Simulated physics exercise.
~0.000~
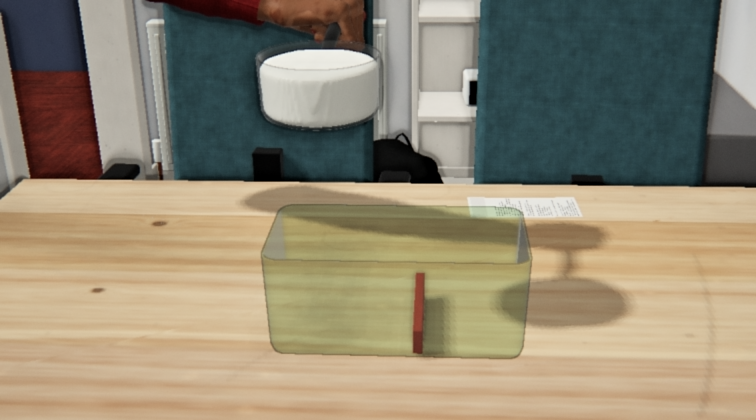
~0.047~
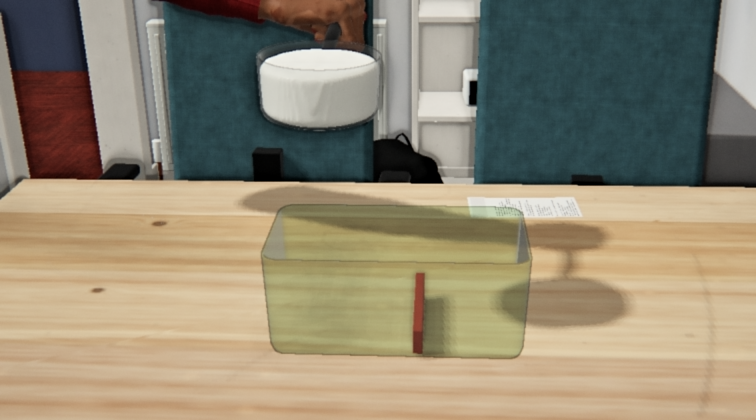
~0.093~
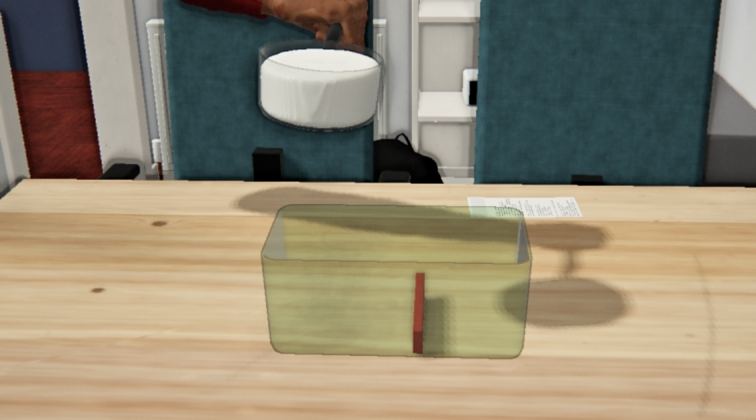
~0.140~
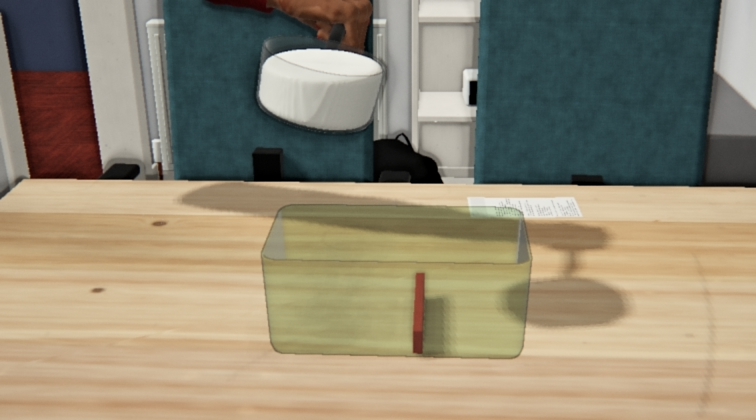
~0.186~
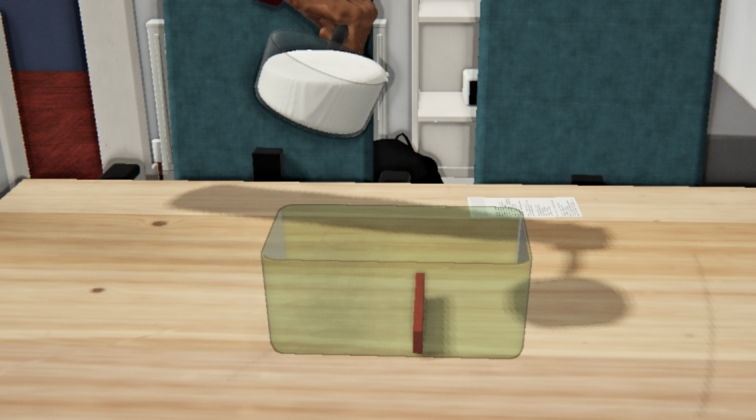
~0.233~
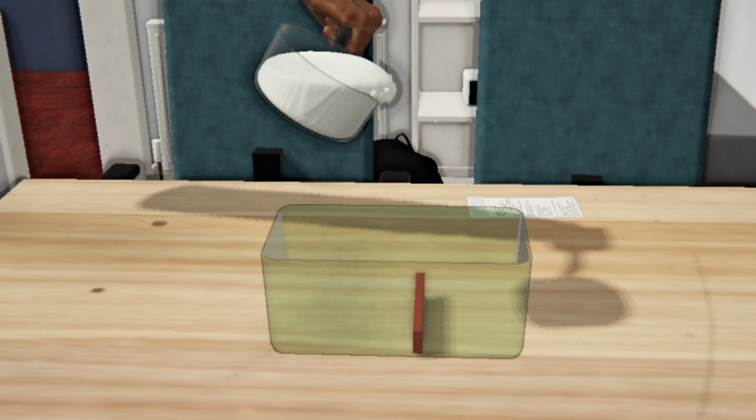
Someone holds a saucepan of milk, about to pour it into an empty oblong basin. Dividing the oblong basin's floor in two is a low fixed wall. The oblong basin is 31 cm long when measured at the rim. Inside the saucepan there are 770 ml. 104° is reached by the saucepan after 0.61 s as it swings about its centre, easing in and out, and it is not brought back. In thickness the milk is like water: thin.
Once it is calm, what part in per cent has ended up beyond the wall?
About 58 per cent ends up there.
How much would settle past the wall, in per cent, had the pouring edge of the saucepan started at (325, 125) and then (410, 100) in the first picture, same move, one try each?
The first try gives around 20 percent, the second around 70 percent.
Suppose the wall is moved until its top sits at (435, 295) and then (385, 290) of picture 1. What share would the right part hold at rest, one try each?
Roughly 45 per cent, then 90 per cent.
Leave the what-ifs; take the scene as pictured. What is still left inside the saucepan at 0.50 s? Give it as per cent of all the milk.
Near 22 in a hundred.
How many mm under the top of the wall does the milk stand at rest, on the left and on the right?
Left roughly 20 mm; right roughly 8 mm.
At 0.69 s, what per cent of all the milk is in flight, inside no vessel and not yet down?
I'd say some 10 per cent is in the air.
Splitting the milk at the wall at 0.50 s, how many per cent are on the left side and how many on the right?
1 left and 22 right, roughly.
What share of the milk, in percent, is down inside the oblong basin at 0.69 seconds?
About 86 %.
Then, 0.50 s in, the tilt is 95° and 23 per cent is still to pour, 1 is left of the wall and 22 right of it.
Then, 0.69 s in, the tilt is 104° and 5 per cent is still to pour, 19 is left of the wall and 67 right of it.
Then, 0.89 s in, the tilt is 104° and 0 per cent is still to pour, 35 is left of the wall and 61 right of it.
Then, 1.11 s in, the tilt is 104° and 0 per cent is still to pour, 40 is left of the wall and 58 right of it.
Finally, 40 per cent lies left of the wall, 58 right of it and 1 outside.
